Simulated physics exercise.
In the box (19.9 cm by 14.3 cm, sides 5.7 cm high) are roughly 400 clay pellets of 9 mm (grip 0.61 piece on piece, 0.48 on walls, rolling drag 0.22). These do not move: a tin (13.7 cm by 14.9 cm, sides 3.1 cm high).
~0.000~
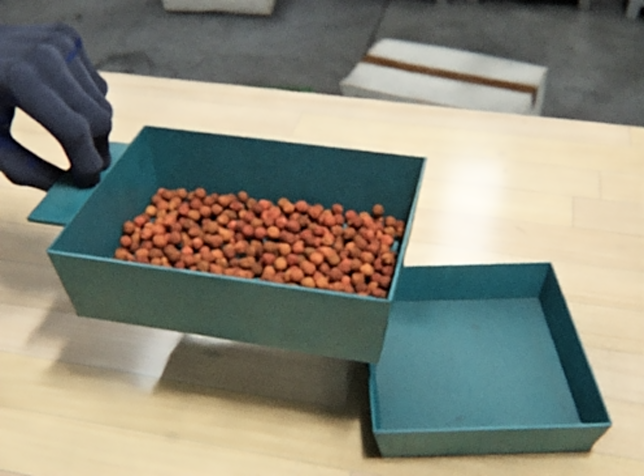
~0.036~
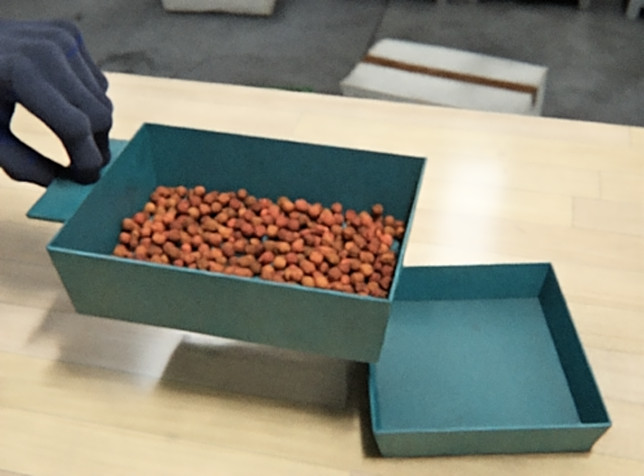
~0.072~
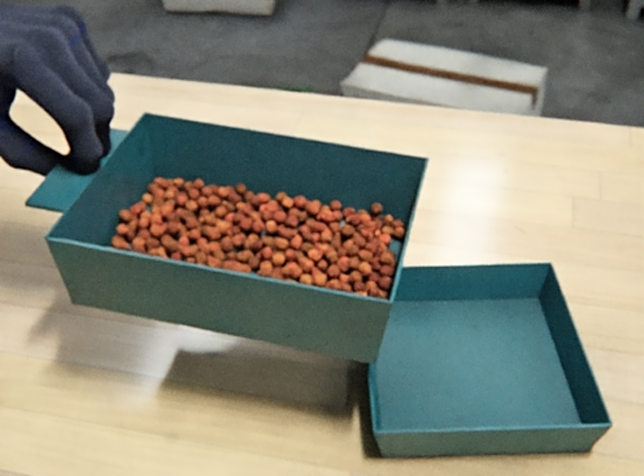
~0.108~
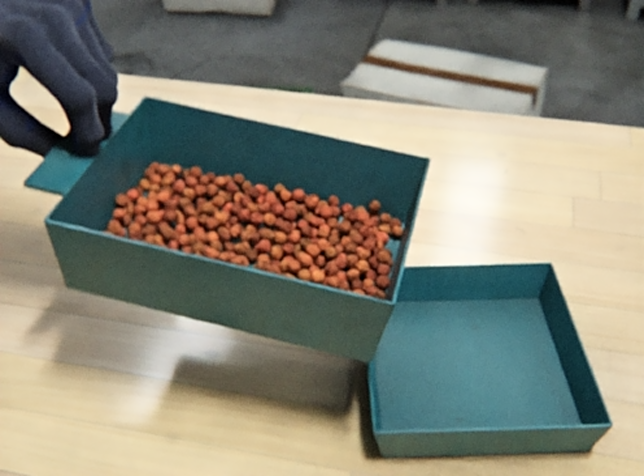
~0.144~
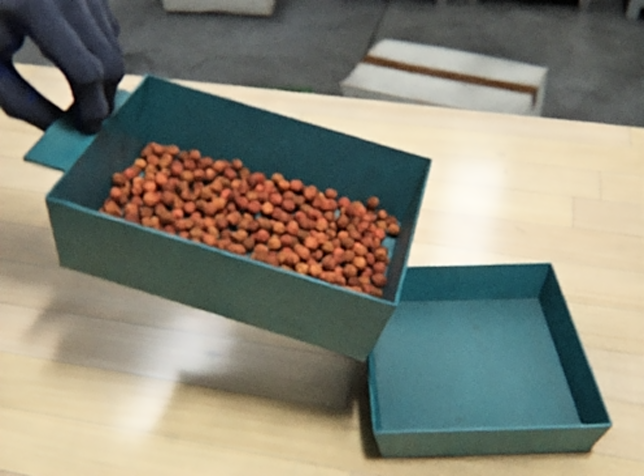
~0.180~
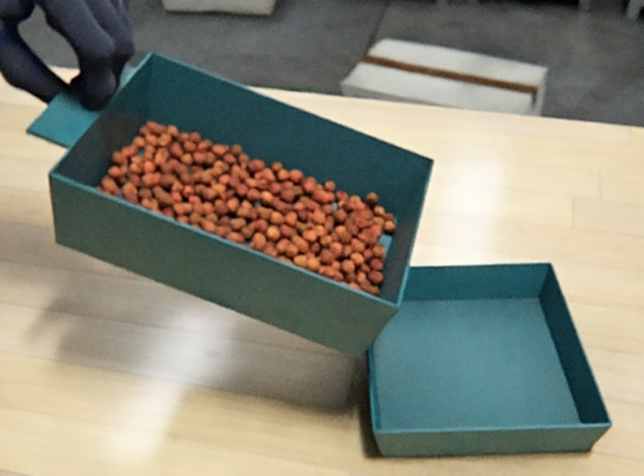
On a pale wooden tabletop, seen from slightly above by a still camera, a grey floor and a light block with a brown stripe show behind. A teal box holding many reddish-brown pellets sits left of centre, beside an empty, shallow teal tin at right. A dark-gloved hand at the left lifts the box's tab, slowly then faster, tilting it down toward the right while the pellets stay heaped inside.
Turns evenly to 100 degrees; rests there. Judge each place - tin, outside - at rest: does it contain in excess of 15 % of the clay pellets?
Tin: It does; outside: It does not.
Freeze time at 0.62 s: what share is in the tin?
It's close to 0 in a hundred by then.
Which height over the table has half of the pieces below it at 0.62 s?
Some 16 centimetres, I reckon.
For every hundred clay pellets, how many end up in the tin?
90 per cent, roughly.
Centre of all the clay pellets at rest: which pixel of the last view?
I'd point at roughly (484, 385).
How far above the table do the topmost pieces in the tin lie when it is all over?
Some 3.0 centimetres.
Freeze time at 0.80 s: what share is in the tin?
Some 10 in a hundred by then.
After 0.42 s, tilt 51 degrees; box 100 %; middle of all pieces near (280, 163).
Then, at 0.62 s, tilt 80 degrees; box 100 %; middle of all pieces near (347, 164).
After 0.80 s, tilt 100 degrees; box 90 %, tin 10 %, in the air 5 %; middle of all pieces near (408, 188).
After 0.97 s, tilt 100 degrees; box 35 %, tin 50 %, in the air 10 %; middle of all pieces near (461, 309).
In the end, at 2.1 s, box 0 %, tin 90 %, outside 5 %.
